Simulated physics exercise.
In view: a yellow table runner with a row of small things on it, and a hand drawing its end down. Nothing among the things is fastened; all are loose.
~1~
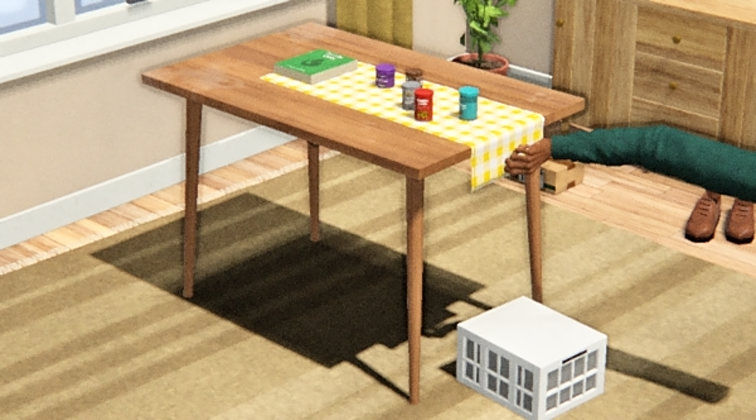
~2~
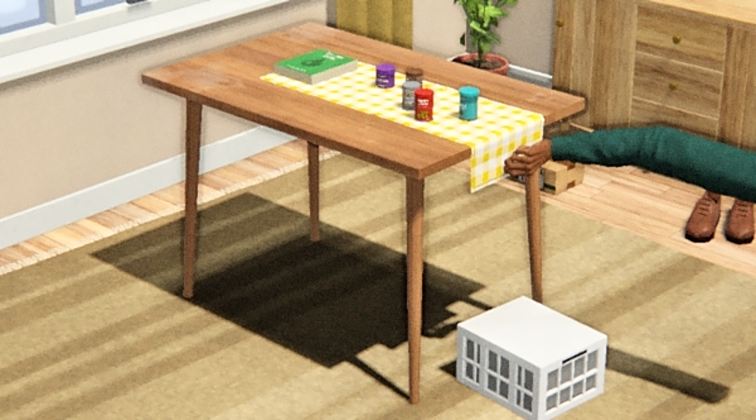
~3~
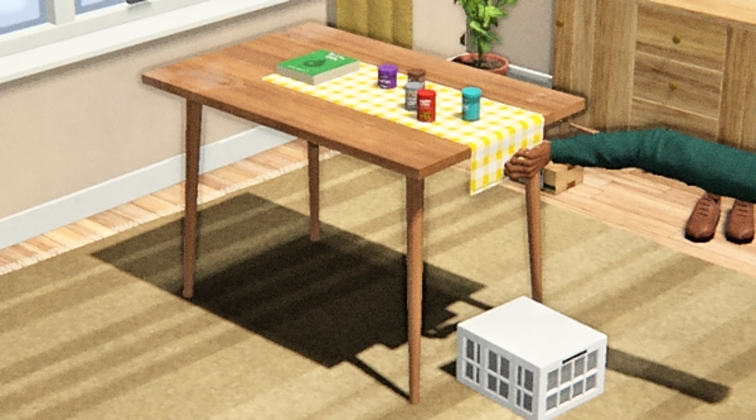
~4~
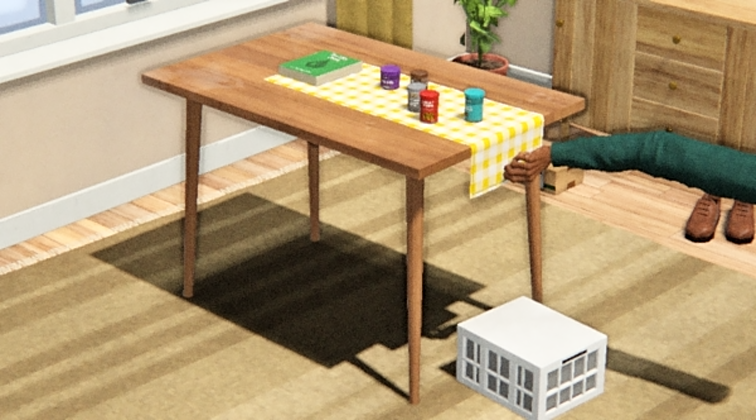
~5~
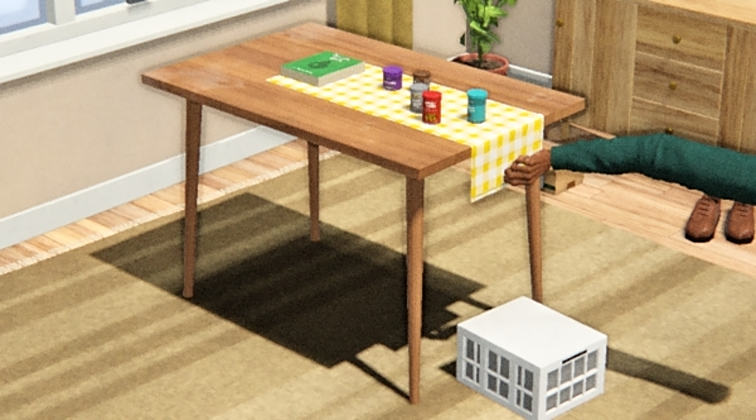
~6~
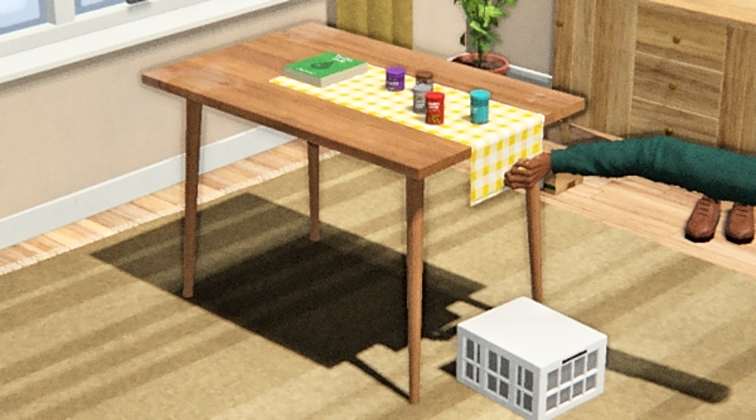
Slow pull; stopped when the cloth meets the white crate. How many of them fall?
The final total over the edge will be four.
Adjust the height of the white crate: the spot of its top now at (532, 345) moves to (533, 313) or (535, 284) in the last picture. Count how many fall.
The count would be 3 and then 2.
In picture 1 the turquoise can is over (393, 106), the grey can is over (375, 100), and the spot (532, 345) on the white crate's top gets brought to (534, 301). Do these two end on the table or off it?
The turquoise can stays aboard, and the grey can stays aboard.
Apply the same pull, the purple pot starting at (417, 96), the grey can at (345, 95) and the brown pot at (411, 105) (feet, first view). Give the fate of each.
The purple pot is off the top, the grey can is still on top and the brown pot is off the top.
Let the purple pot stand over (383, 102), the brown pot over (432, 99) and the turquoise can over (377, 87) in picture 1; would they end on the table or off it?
I reckon the purple pot takes a fall, the brown pot takes a fall and the turquoise can hangs on.
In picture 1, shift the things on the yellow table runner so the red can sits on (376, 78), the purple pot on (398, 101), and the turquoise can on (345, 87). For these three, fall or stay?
Looks like the red can hangs in there, the purple pot ends up down, and the turquoise can hangs in there.
A little later, hem near (506, 247); turquoise can gone.
Next, hem near (506, 293); turquoise can, red can and grey can gone.
When it is over, hem on the crate; turquoise can, red can, grey can and brown pot gone. It carries off four.
